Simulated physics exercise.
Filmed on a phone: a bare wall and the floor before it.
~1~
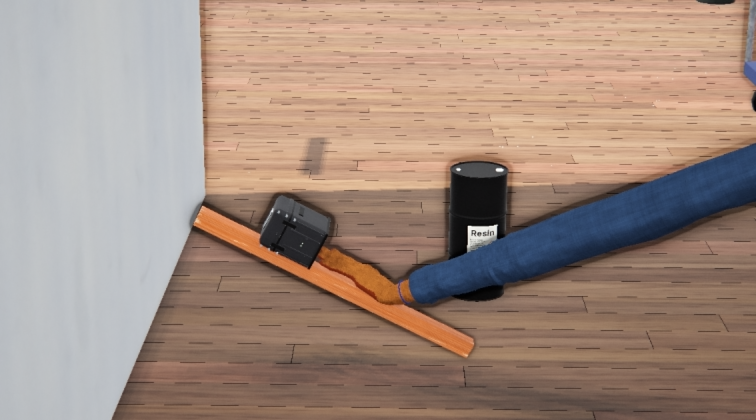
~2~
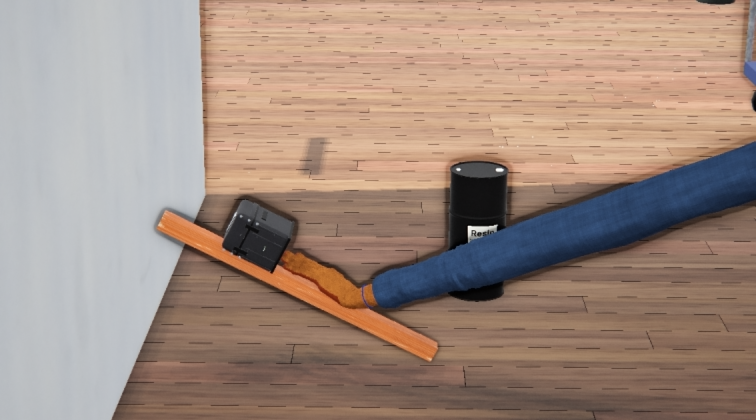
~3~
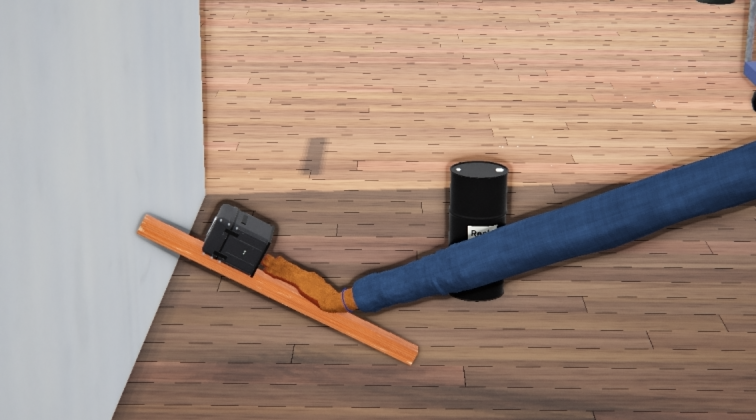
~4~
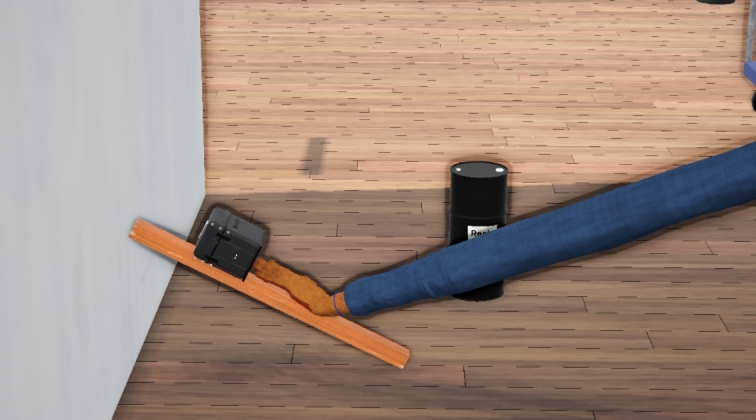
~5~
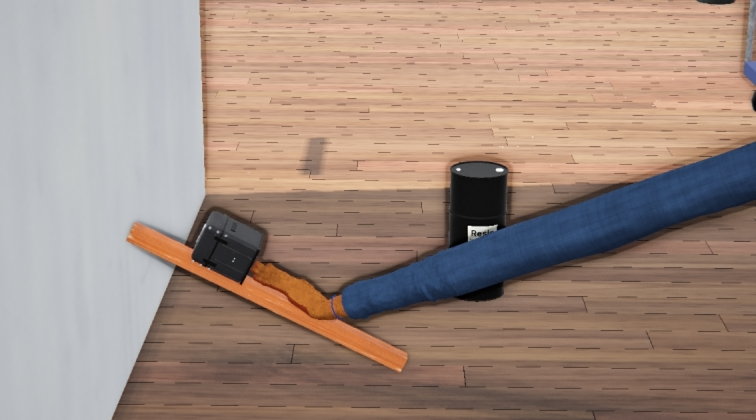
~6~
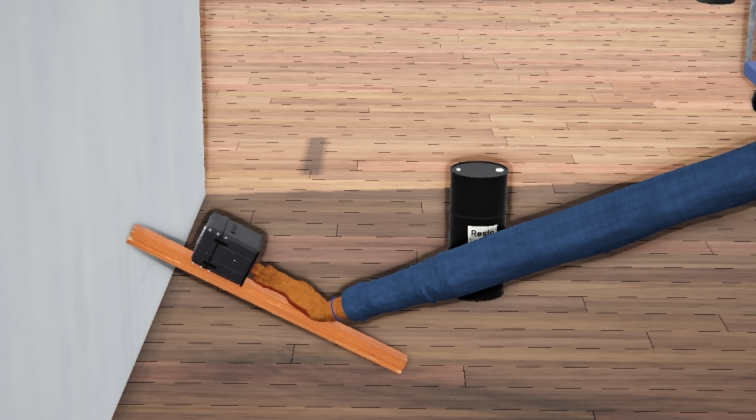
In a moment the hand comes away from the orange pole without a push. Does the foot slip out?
It slips out.
Then, 0.30 s on from there, orange pole sunk by 22° near (286, 350).
Then, 0.40 s on from there, orange pole sunk by 26° near (291, 352).
Then, 0.60 s on from there, orange pole sunk by 27° near (293, 363).
In the end, moved from the start, orange pole; black canister unmoved. At the end, from the last picture's camera, orange pole near (293, 363). The pole gives way.
